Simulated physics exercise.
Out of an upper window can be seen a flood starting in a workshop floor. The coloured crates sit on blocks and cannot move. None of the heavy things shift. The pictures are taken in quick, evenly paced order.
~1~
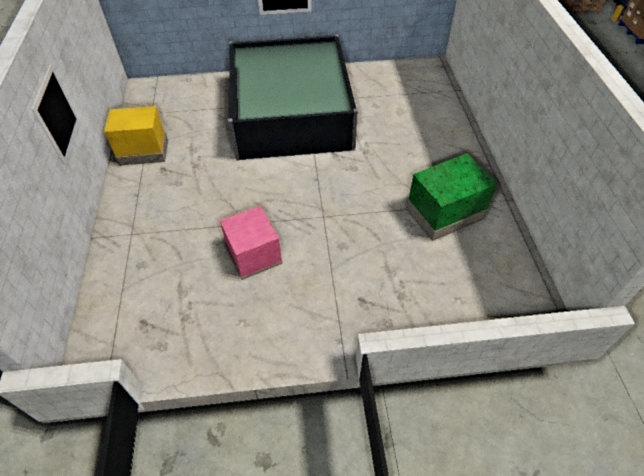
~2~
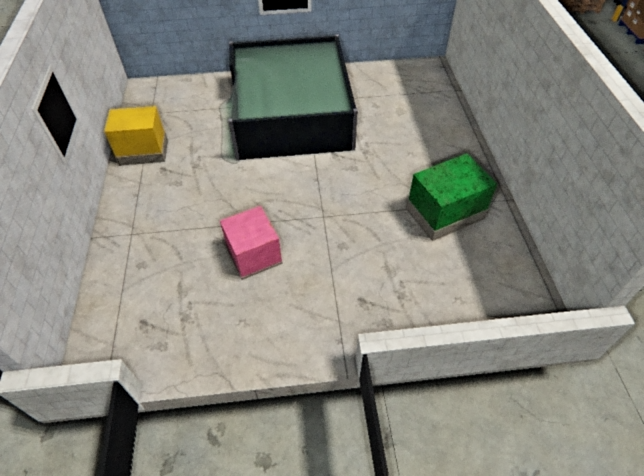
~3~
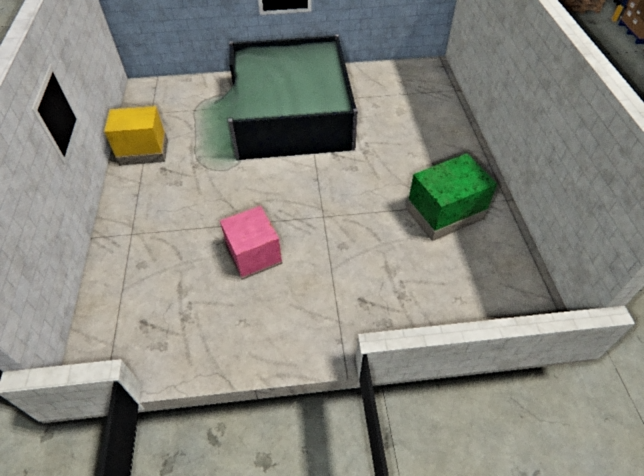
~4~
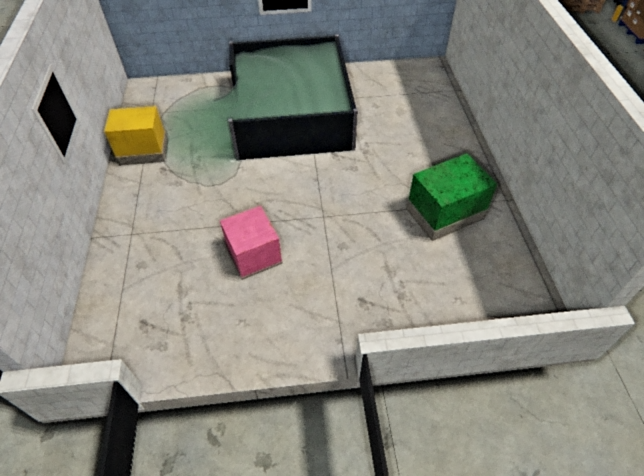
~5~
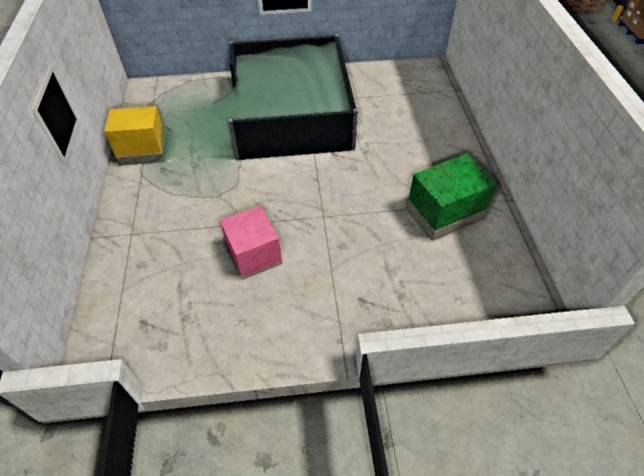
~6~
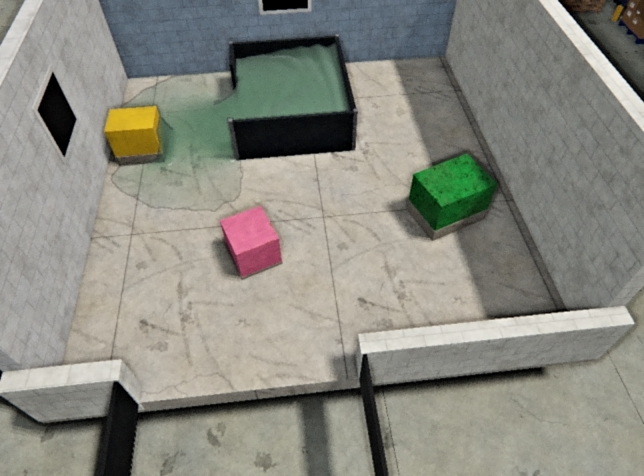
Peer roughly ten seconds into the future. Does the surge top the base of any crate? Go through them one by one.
One by one: As for the green crate it's untouched by the water, as for the yellow crate it's moistened by the water, as for the pink crate it's moistened by the water.
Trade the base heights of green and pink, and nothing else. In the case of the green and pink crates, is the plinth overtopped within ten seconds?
After the swap the green crate is flooded while the pink crate avoids the flood.
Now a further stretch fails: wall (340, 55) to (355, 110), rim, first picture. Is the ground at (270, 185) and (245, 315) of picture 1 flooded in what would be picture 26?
I'd expect the first point to stay dry and the second point to stay dry.
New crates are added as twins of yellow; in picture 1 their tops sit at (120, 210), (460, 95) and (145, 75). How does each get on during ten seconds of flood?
In order, the crates: One gets flooded, two stays clear, three gets flooded.
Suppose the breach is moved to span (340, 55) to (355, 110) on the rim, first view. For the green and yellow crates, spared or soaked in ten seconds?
As it turns out, the green crate gets overtopped, and the yellow crate is left untouched.
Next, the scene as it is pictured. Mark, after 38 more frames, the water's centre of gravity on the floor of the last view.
Roughly (236, 162).
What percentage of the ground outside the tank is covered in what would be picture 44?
I make it 70 per cent.
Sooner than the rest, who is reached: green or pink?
It's the crate marked pink.
A moment on, water covers 20 % of the floor; the green crate not reached, the yellow crate water round its plinth, the pink crate not reached.
Next, water covers 30 % of the floor; the green crate not reached, the yellow crate water round its plinth, the pink crate water round its plinth.
Then, water covers 45 % of the floor; the green crate not reached, the yellow crate water round its plinth, the pink crate water round its plinth.
Later, water covers 70 % of the floor; the green crate not reached, the yellow crate water round its plinth, the pink crate water round its plinth.
In the end, water covers 90 % of the floor; the green crate stayed above the water, the yellow crate was topped, the pink crate was topped.
